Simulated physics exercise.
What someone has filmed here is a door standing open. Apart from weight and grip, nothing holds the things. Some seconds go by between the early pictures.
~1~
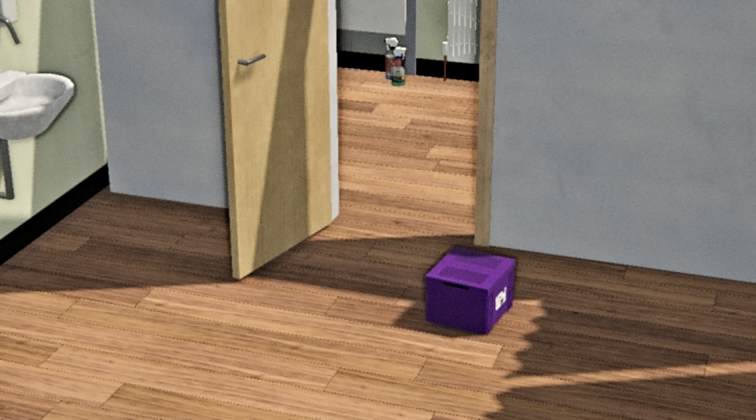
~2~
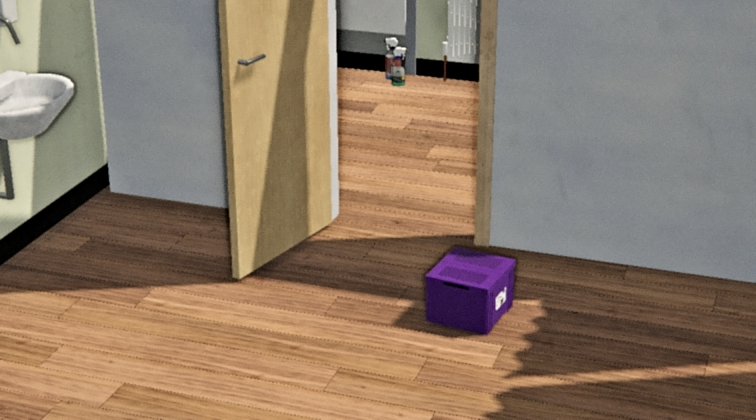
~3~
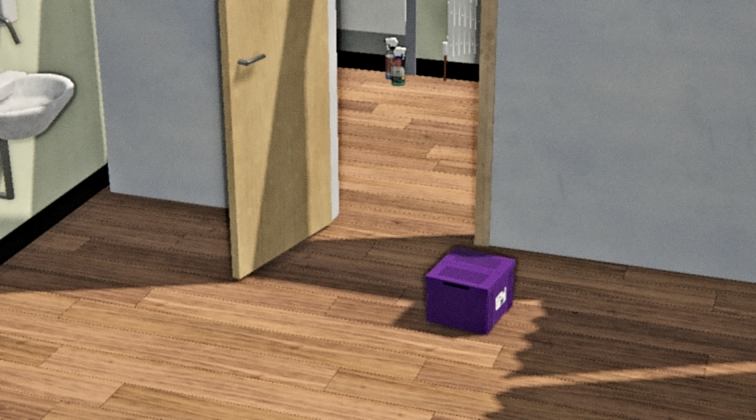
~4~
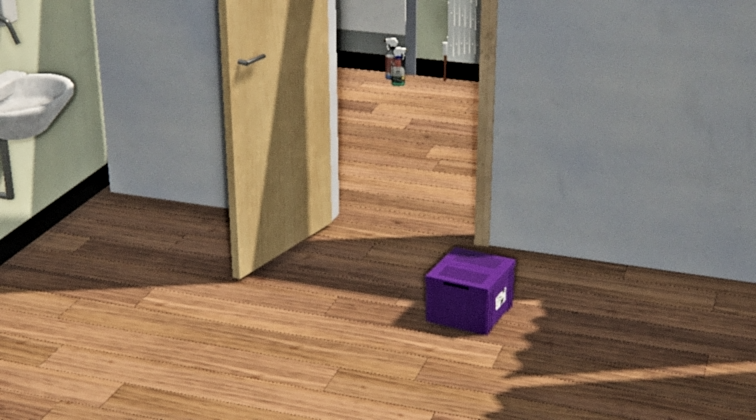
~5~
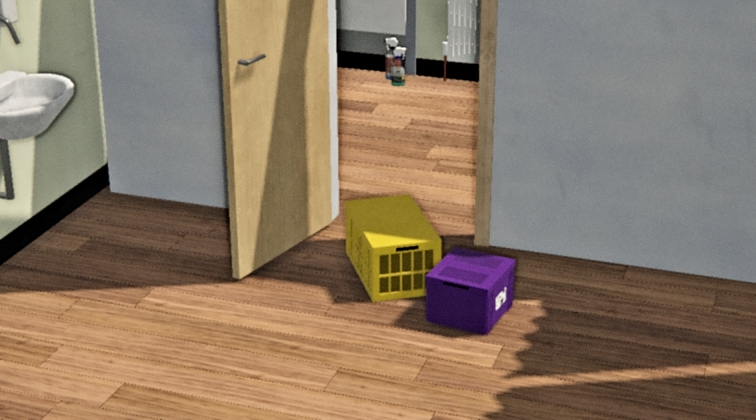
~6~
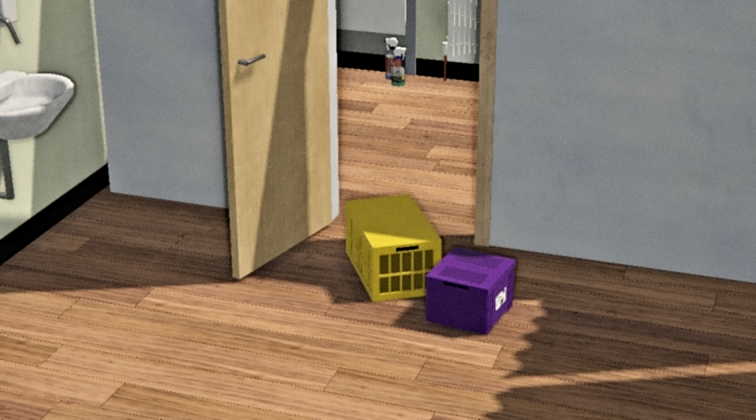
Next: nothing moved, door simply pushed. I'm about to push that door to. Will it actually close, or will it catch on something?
Most likely the doorway will still have an opening.
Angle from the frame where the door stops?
I'd say it stays open by roughly 55 degrees.
Then, 0.50 s on from there, door at 96°.
Then, 0.90 s on from there, door at 80°.
Then, 1.20 s on from there, door at 66°.
Then, 1.40 s on from there, door at 57°.
In the end, door at 55°; both unmoved. At the end, from the last picture's camera, yellow chest near (397, 246).
